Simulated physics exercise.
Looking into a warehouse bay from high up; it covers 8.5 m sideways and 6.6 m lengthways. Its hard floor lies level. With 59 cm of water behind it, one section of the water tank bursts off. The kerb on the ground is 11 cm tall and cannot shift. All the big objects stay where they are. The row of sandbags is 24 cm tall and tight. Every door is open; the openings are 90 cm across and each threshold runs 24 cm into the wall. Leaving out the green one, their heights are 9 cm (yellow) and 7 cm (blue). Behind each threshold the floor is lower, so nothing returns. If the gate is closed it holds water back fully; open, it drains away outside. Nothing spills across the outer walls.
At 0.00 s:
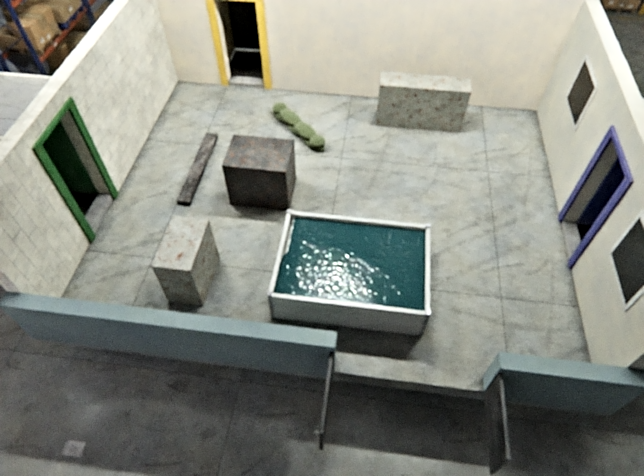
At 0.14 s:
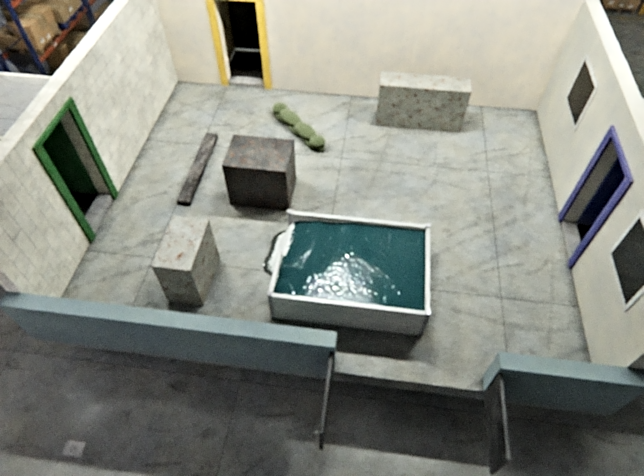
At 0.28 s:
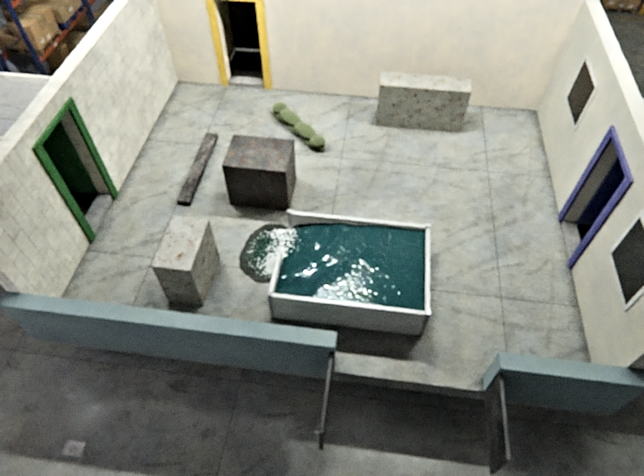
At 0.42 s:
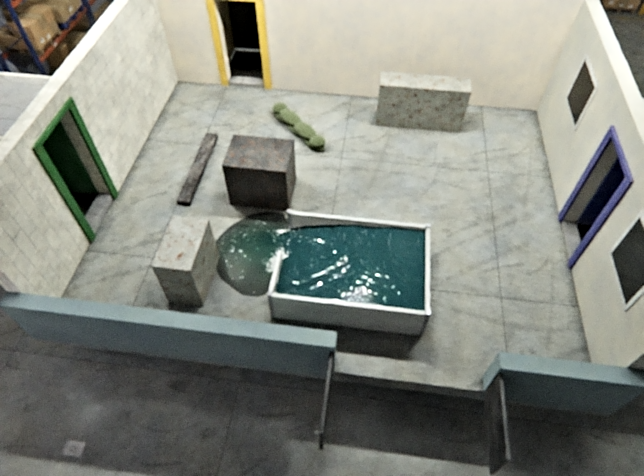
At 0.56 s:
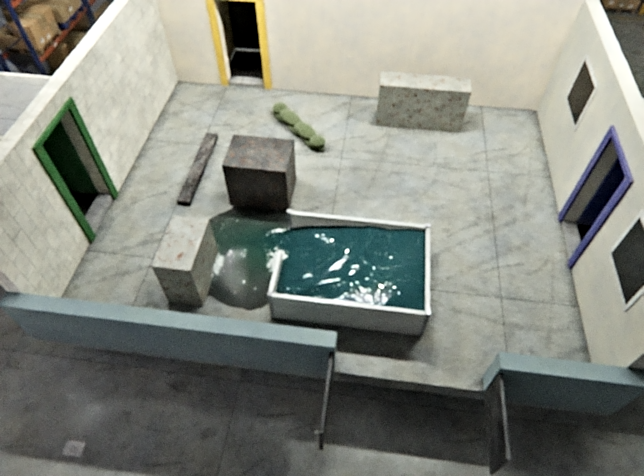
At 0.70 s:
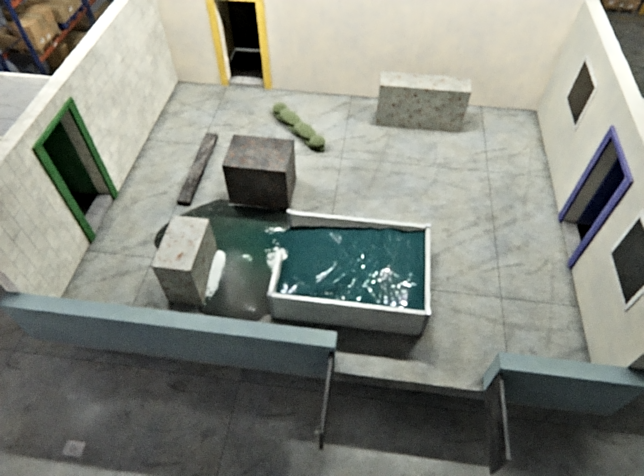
At first, green water sits still in a white-rimmed tank on the grey floor of a walled bay with open doorways. Water then pours out through the tank's left side, forming a small rounded puddle that widens leftward, reaches the nearby blocks and spreads around the pale one.
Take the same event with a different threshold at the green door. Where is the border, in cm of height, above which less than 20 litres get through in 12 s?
About 25 cm.
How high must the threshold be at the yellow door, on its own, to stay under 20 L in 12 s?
Roughly 6.0 cm at yellow.
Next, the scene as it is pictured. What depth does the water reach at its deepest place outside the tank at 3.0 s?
Up to some 29 cm.
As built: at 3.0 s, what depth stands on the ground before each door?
Depths in cm: Yellow 0, blue 0, green 26.
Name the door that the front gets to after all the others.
The blue one.
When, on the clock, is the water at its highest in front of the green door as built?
Near 2.2 s.
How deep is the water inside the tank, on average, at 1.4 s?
Some 45 cm.
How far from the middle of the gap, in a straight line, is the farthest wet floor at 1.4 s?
Some 3.8 m out.
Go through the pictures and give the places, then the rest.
Still water, 59 cm deep, in the water tank at (353, 262); the green door at (83, 180) is dry, in the first picture.
Water pours out at (288, 247) and has run 0.3 m, to (269, 269); about 8 cm deep outside, 59 cm at the back, in the second picture.
The front is at (244, 258), 0.8 m from the gap at (288, 249); 0.7 m2 of floor is wet, 59 cm left at the back, in the third picture.
The front is at a hidden place, 1.2 m from the gap at (288, 249); 1.5 m2 of floor is wet, 59 cm left at the back, in the fourth picture.
The front is at a hidden place, 1.8 m from the gap at (288, 249); 2.5 m2 of floor is wet, 59 cm left at the back, in the fifth picture.
The gap is at (288, 249), the front 2.4 m out at a hidden place; the back of the water tank holds 59 cm; the green door at (83, 180), 3.6 m from the gap, is still 1.3 m from the nearest water, in the sixth picture.
After 1.4 s water covers 15 % of the floor, deepest (32 cm) near (280, 254); 15 cm at the green door, 0 litres in over its 17 cm threshold.
After 3.0 s water covers 30 % of the floor, deepest (29 cm) near (108, 211); 26 cm at the green door, 51 litres in over its 17 cm threshold.
After 12.0 s water covers 75 % of the floor, deepest (9 cm) near (49, 320); 8 cm at the green door, 93 litres in over its 17 cm threshold.
At the green door as built, the water arrived by 1.2 s and peaked near 28 cm at 2.2 s.
Run again over the same 12 s with other heights there, 39 litres in over 21.5 cm, 4 litres over 29.5 cm. The limit of 20 litres is kept from about 25 cm up.
